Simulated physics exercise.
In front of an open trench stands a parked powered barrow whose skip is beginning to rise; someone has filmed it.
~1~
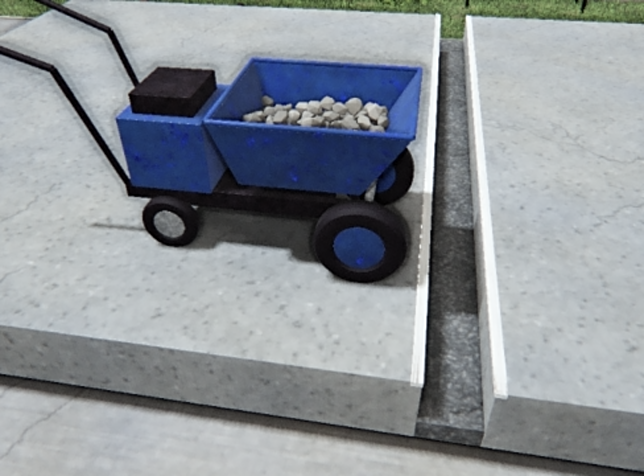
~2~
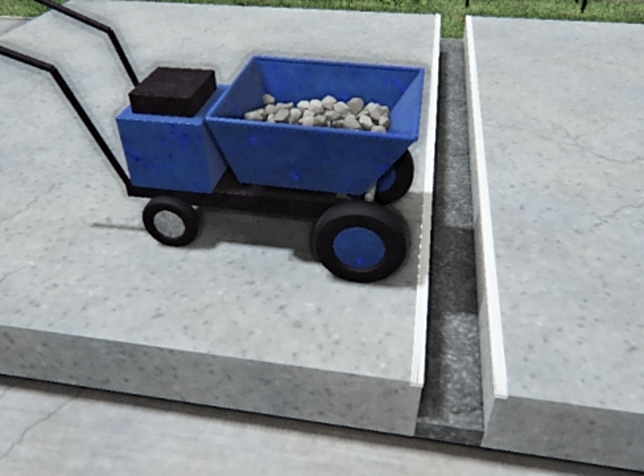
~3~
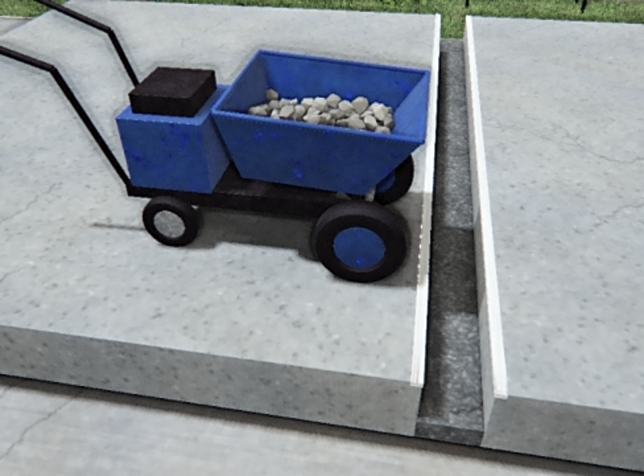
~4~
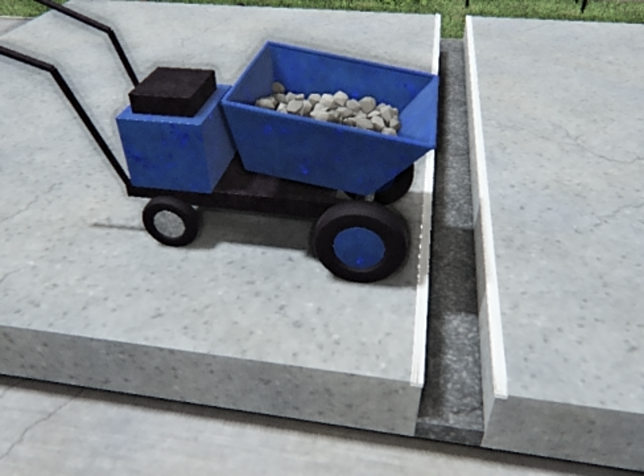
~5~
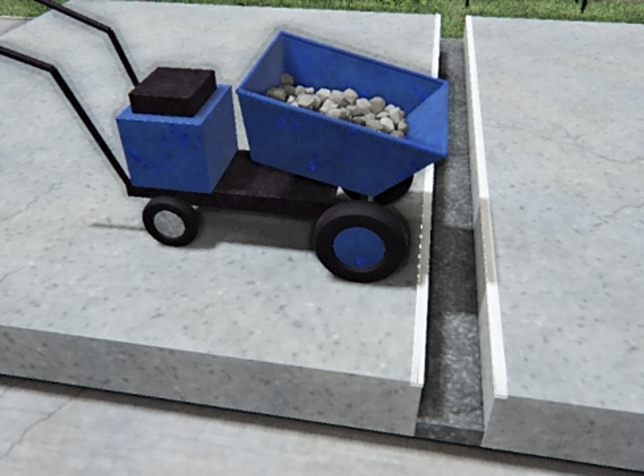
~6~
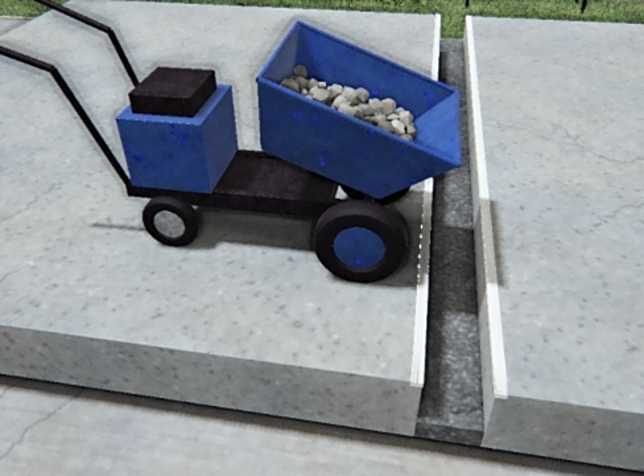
At first, a blue powered barrow stands on a concrete slab beside a narrow open trench, its skip level and holding broken stones. The skip then begins to tilt, its left end rising away from the body while its front lip lowers and extends rightward over the trench, the stones still inside.
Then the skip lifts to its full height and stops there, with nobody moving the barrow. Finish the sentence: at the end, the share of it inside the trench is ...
... below half.
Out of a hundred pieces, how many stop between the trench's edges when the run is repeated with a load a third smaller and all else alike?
That works out at around 10 percent.
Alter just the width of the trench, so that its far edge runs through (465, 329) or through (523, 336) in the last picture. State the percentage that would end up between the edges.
0 % and 60 %, give or take.
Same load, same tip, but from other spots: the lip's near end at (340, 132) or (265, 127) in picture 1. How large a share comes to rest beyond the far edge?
About 0 and 0 per cent.
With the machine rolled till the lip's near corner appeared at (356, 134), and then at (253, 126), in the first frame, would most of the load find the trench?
Well, parked at the first spot it'd be past the halfway mark, and at the second it'd be short of the halfway mark.
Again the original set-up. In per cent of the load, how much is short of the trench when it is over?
Around 0 %.
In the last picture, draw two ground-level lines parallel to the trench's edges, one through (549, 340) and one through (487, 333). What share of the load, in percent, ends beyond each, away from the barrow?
In order: 30 percent, then 70 percent.
Soon, skip tipped steeply; all in the skip.
A while on, skip tipped right over; nearly all in the skip; a small part beyond it.
Towards the end, skip tipped right over; about a third in the skip; a stray few in or heaped over the trench; about two thirds beyond it.
Finally, skip tipped right over; about a quarter in the skip; a small part in or heaped over the trench; about two thirds beyond it.
